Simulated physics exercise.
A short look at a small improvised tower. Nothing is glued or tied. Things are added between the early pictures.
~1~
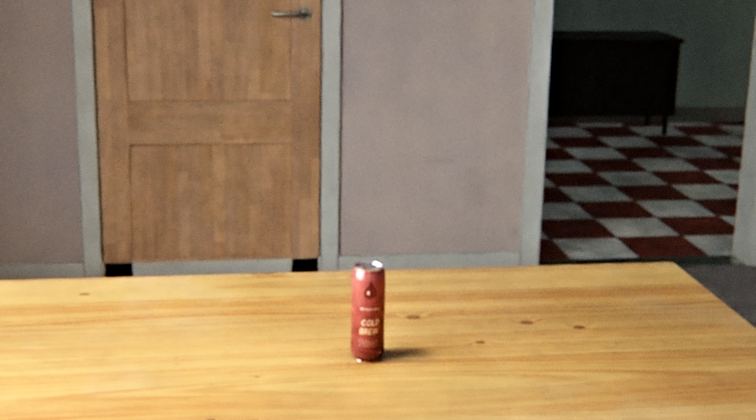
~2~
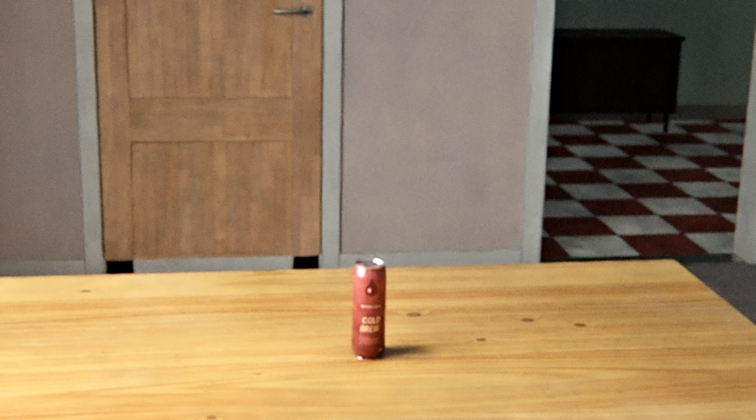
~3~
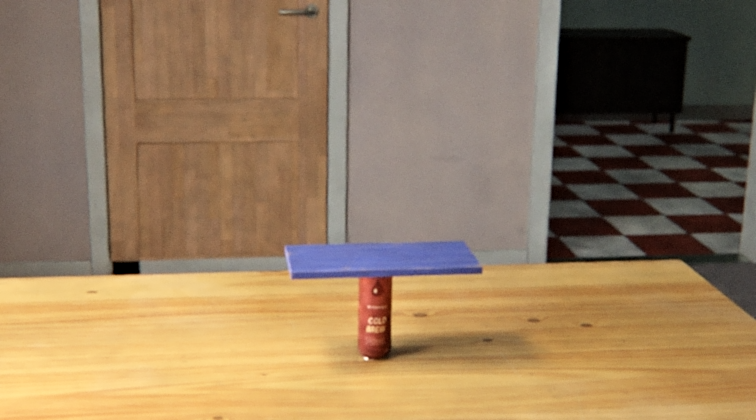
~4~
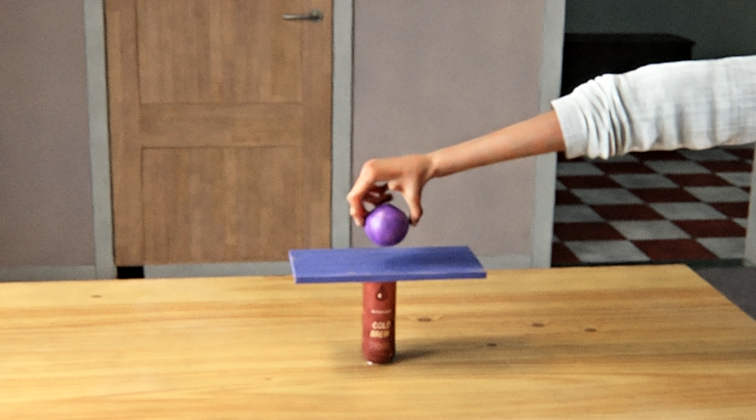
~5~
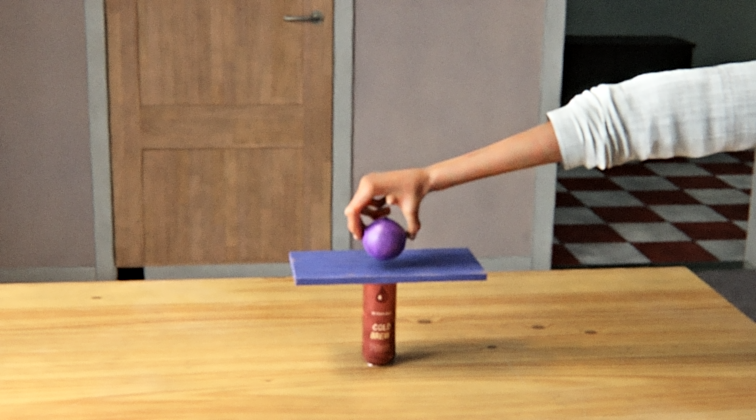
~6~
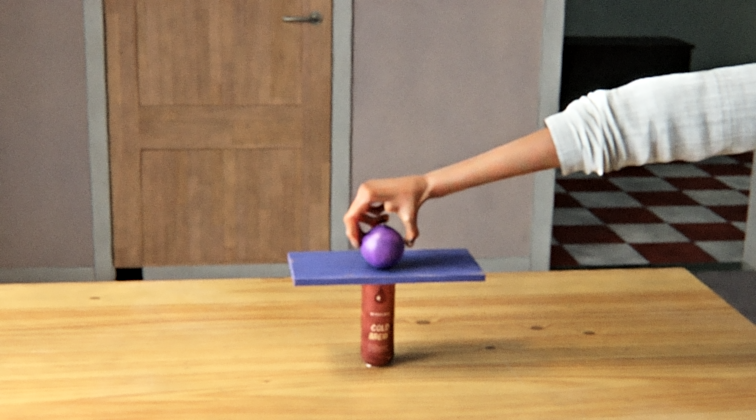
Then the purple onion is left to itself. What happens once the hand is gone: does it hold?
As it turns out, it stays up.
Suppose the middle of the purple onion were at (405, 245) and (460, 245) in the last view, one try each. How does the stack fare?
First try: It stays up; second try: It gives way.
Then, 0.40 s later than the last frame, all is still.
Then, 1.10 s later than the last frame, purple onion resting near (383, 247).
When it is over, all 3 as before. End places, in pixels of the last picture, purple onion near (383, 247). The stack keeps its balance.
